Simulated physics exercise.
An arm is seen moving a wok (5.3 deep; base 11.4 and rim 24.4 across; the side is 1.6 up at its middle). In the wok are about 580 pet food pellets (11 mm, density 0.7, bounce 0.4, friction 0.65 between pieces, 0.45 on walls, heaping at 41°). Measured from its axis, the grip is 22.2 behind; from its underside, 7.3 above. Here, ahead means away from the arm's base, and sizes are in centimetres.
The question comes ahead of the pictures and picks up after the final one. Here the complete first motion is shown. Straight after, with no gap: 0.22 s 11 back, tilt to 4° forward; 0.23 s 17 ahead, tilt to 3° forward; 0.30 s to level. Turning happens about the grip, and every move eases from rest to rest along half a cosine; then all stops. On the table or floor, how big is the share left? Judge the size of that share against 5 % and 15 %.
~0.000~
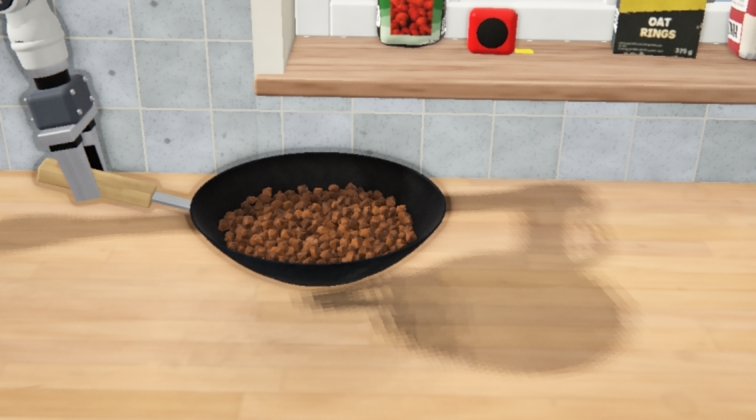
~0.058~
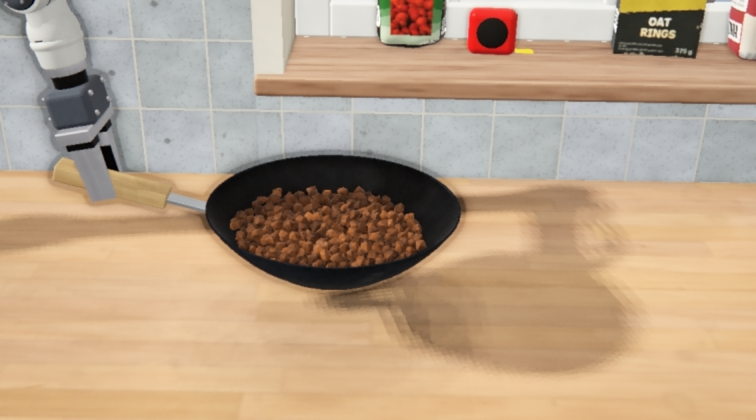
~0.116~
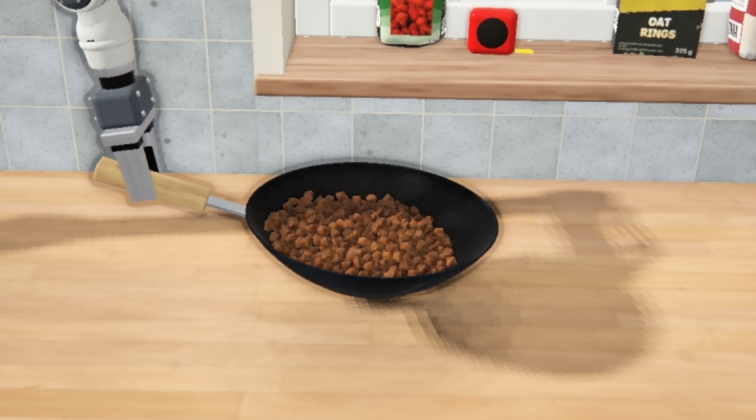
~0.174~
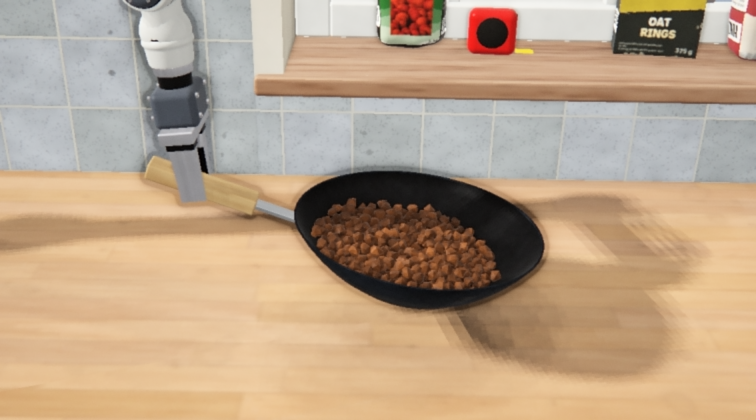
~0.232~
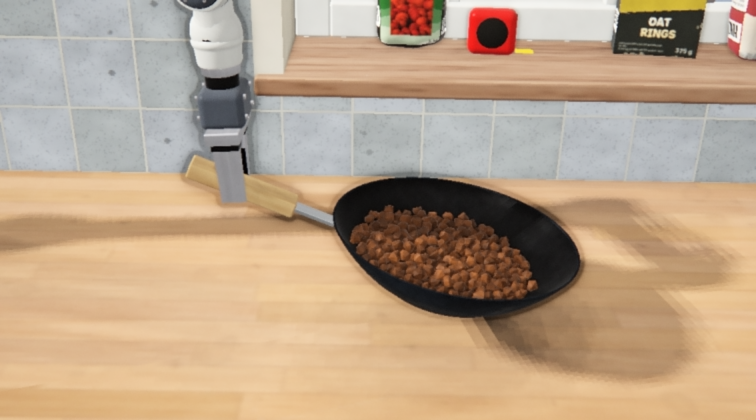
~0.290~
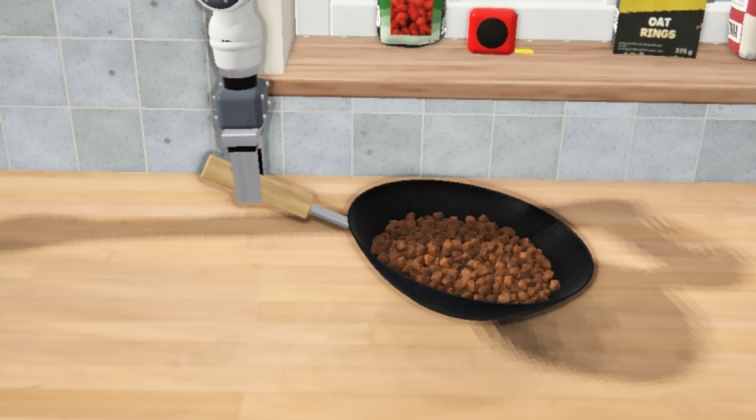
The share is below 5 %.
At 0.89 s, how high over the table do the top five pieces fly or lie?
They are some 15 centimetres up.
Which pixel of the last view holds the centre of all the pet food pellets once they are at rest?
I'd put it somewhere around (564, 234) in the last picture.
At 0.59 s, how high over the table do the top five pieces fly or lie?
Roughly 14 cm above the table.
By 0.59 s, tilted 4° forward, highest piece 15 above the table; 579 in the wok.
By 0.89 s, tilted 2° forward, highest piece 15 above the table; 570 in the wok, 9 on the table or floor.
By 1.24 s, level, highest piece 15 above the table; 570 in the wok, 9 on the table or floor.
By 2.29 s, level, highest piece 15 above the table; 570 in the wok, 9 on the table or floor.
Final count, 570 in the wok, 9 on the table or floor. That is 2 % on the table or floor.
